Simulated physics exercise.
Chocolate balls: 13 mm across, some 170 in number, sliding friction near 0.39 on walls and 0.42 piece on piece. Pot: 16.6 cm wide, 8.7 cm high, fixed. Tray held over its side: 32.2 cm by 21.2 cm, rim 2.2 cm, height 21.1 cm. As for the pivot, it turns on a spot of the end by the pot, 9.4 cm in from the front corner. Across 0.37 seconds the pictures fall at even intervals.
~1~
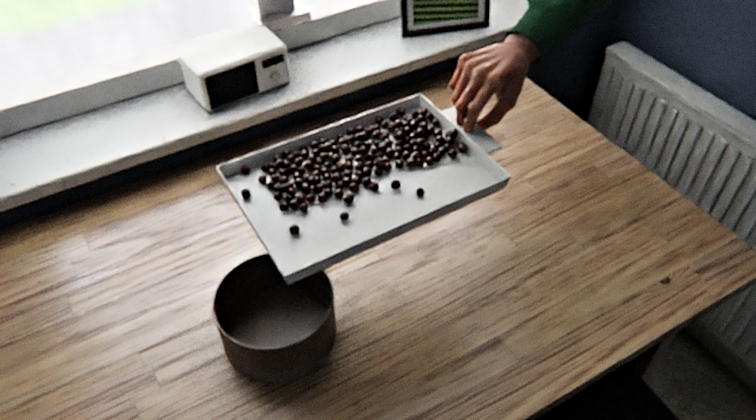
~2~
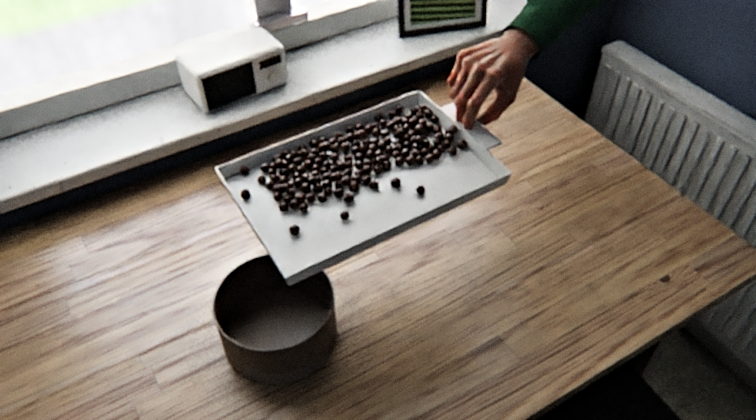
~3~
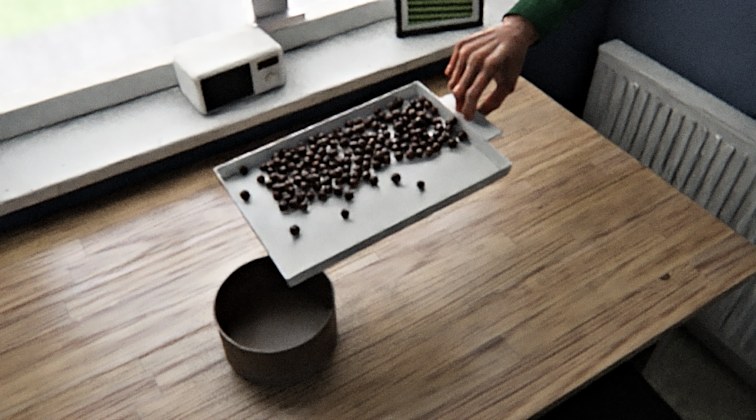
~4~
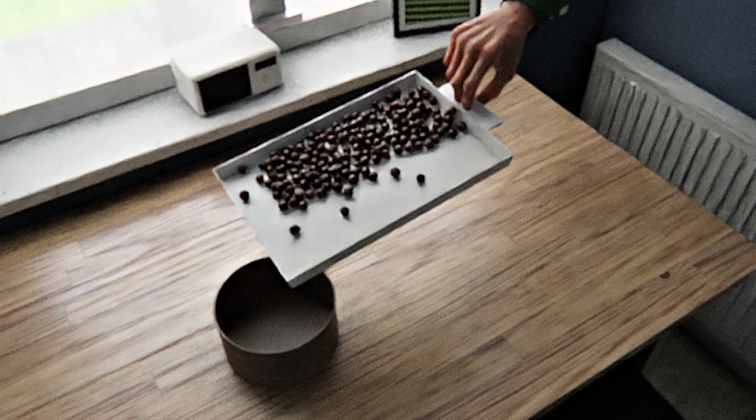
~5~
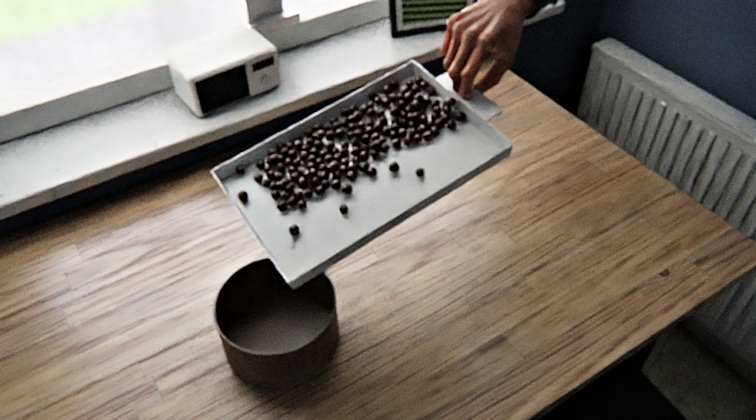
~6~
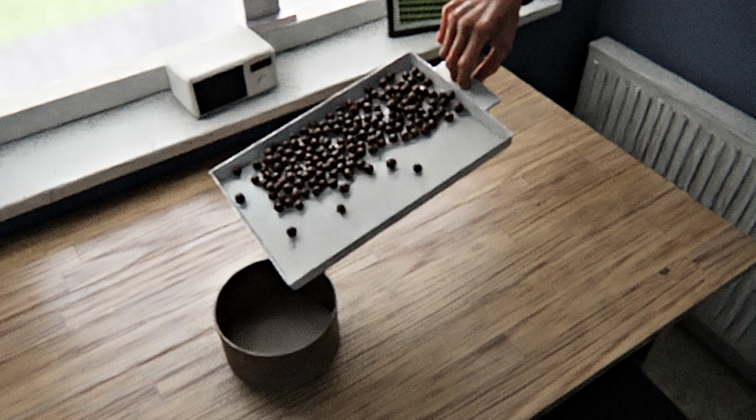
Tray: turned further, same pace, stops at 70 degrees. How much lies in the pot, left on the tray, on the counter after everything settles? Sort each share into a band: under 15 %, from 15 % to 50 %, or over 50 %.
Pot: Under 15 %; tray: Over 50 %; counter: Under 15 %.
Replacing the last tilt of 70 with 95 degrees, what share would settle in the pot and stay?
Roughly 40 %.
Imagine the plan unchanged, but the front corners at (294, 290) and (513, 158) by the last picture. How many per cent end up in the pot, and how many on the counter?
You'd end with pot at 0 and counter at 10.
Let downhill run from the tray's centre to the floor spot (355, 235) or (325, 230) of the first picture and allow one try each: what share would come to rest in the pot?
That would be close to 0 per cent and then close to 10 per cent.
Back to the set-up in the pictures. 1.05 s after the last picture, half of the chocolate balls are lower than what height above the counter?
Height: Around 28 cm.
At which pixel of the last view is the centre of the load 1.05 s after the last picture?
The middle of the load should be at about (271, 190) by then.
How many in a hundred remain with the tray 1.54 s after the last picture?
Close to 100 in a hundred.
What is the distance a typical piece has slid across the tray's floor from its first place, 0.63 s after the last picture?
About 12 cm.
Then, 0.63 s after the last picture, tilt 40 degrees; the tray holds 100 %, the pot 0 %.
Then, 1.05 s after the last picture, tilt 58 degrees; the tray holds 100 %, the pot 0 %.
Then, 1.54 s after the last picture, tilt 70 degrees; the tray holds 100 %, the pot 0 %.
In the end, pot 0 %, tray 100 %, counter 0 %.
